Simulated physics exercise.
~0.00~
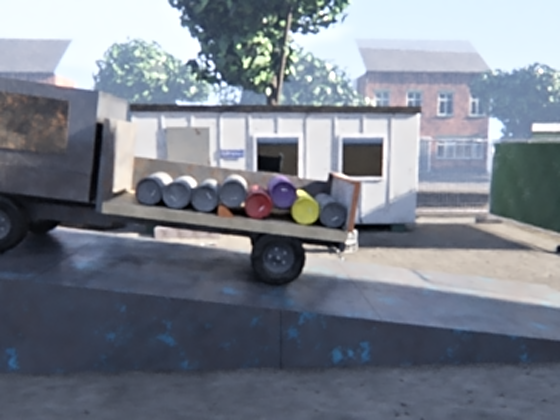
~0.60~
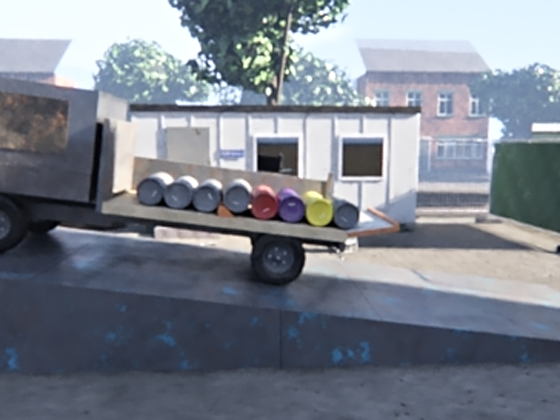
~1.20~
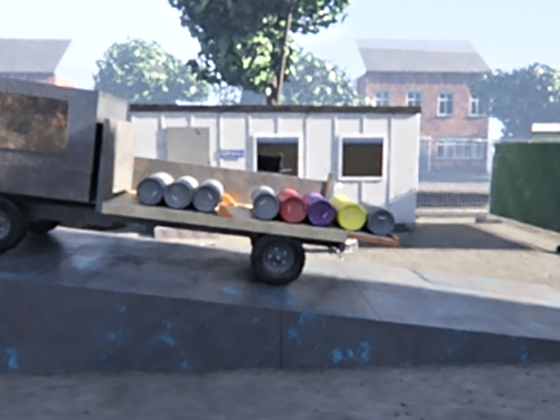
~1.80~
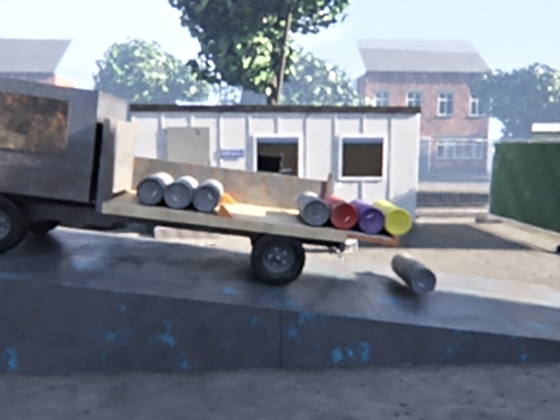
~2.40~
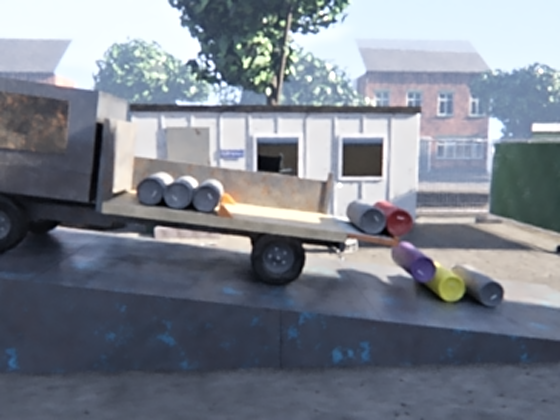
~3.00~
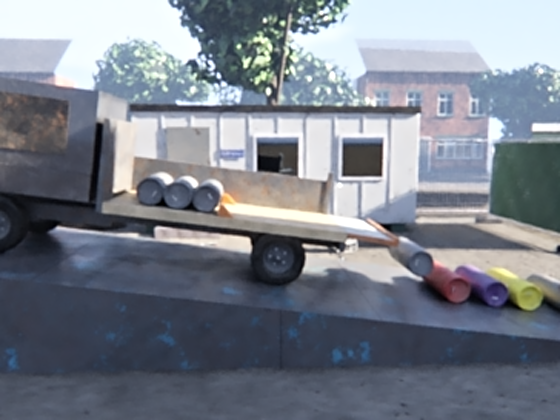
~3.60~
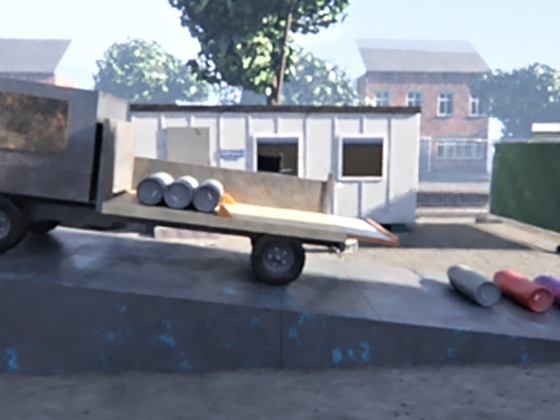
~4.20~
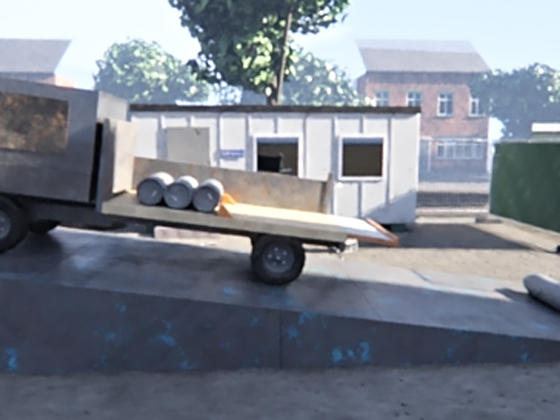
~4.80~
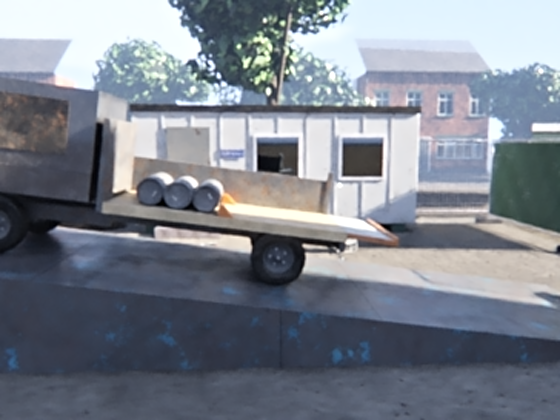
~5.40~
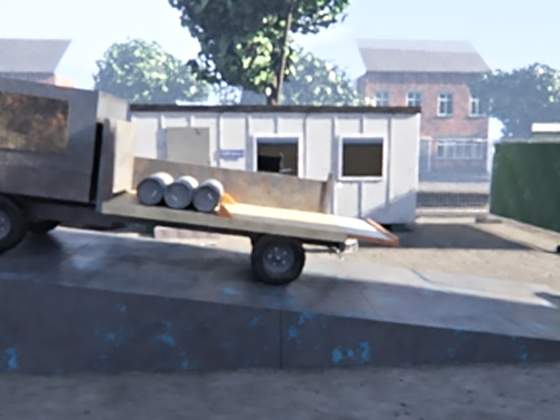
Coloured and grey cylinders rolling off a sloping truck bed as its tailgate drops, leaving three grey ones behind an orange chock.
